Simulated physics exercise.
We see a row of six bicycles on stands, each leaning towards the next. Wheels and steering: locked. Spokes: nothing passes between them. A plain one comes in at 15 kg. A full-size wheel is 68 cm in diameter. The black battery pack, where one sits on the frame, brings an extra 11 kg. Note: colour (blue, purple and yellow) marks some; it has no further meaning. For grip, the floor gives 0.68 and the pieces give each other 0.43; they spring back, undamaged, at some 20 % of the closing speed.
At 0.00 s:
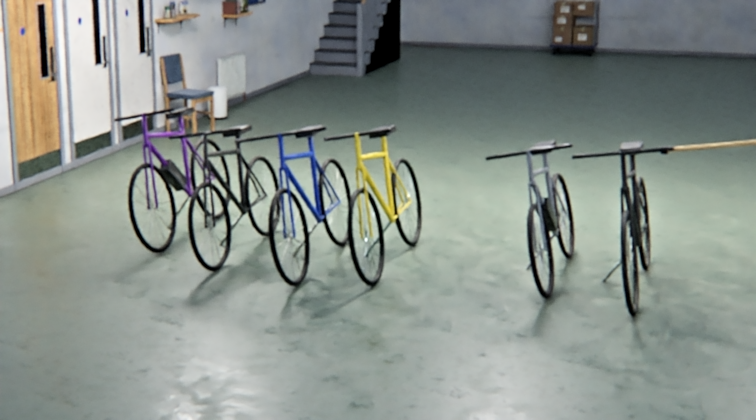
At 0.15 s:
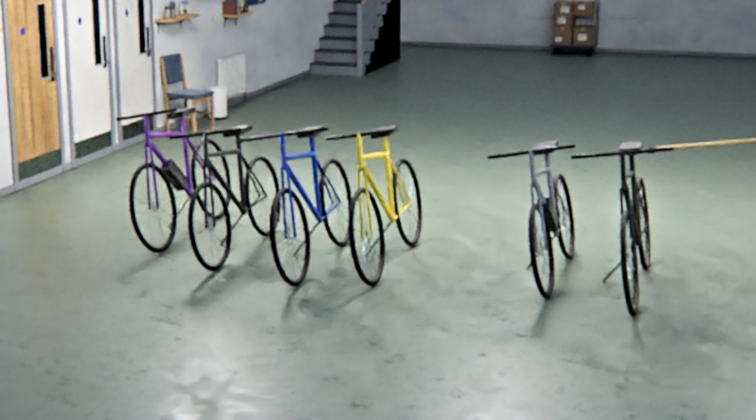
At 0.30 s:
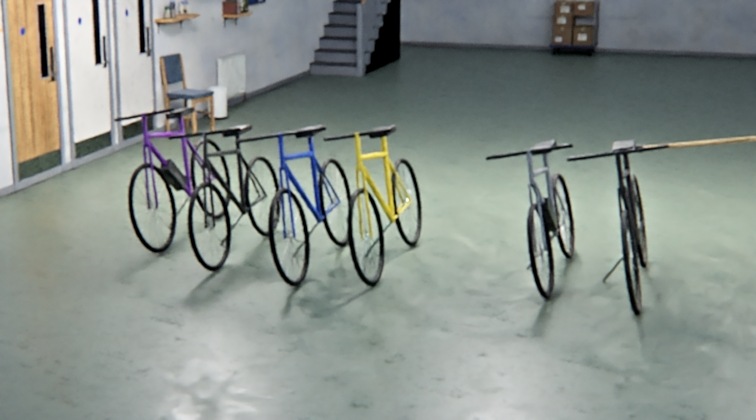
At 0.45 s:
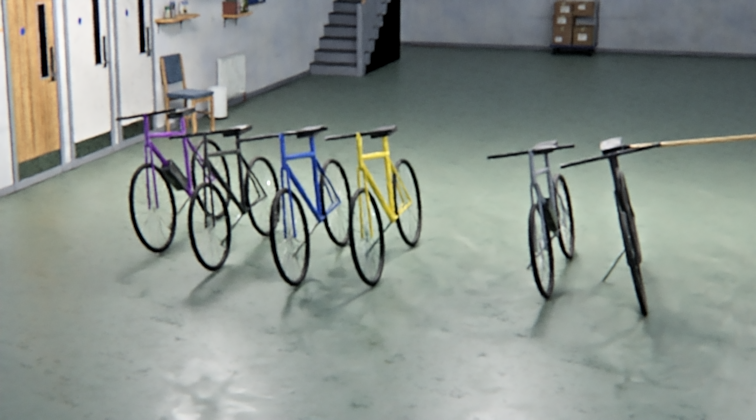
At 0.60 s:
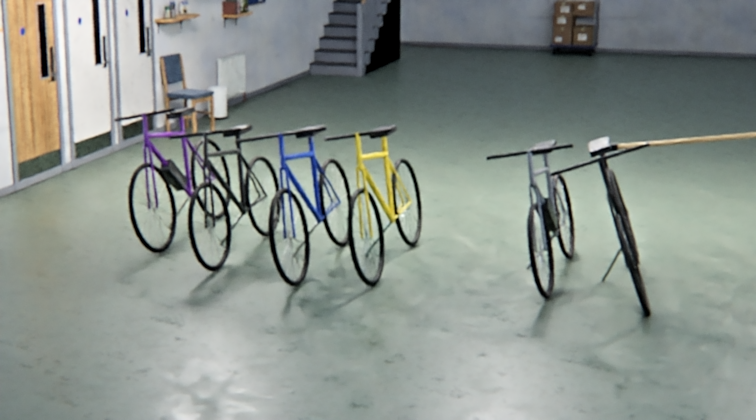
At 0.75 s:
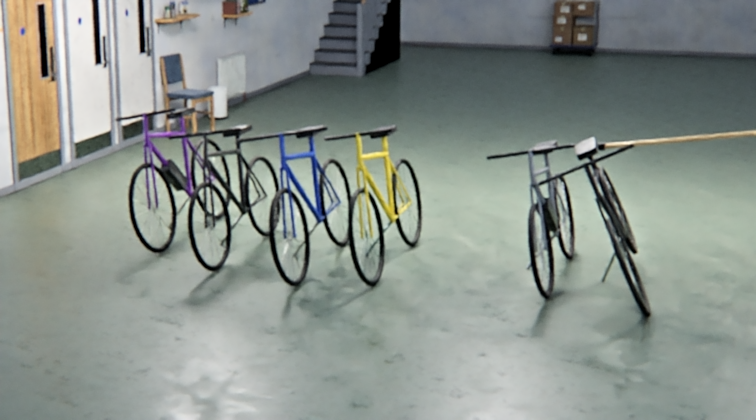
At the start, six bicycles stand in a row on a grey-green floor, with a pole reaching in from the right toward the black one at that end. The pole then pushes leftward against its upper part, and that bicycle leans steadily left toward its neighbour, while the others stay still.
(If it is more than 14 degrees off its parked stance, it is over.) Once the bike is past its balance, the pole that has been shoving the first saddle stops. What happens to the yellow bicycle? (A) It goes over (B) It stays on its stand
It stays on its stand.
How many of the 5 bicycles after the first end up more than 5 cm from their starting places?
The number is 1.
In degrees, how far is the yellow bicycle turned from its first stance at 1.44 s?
I'd put it at roughly 0 degrees away from its starting angle.
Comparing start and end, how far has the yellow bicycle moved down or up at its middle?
Its middle finishes around 0 cm lower.
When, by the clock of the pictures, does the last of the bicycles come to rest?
Roughly 2.5 seconds.
By 1.44 s, 1 of the 5 other bicycles over; yellow bicycle unmoved.
When it is over (2.7 s), 1 of the 5 other bicycles over; yellow bicycle unmoved; purple bicycle unmoved; blue bicycle unmoved. Four left standing. In pixels of the last frame, middles, yellow bicycle near (382, 192), purple bicycle near (177, 169).
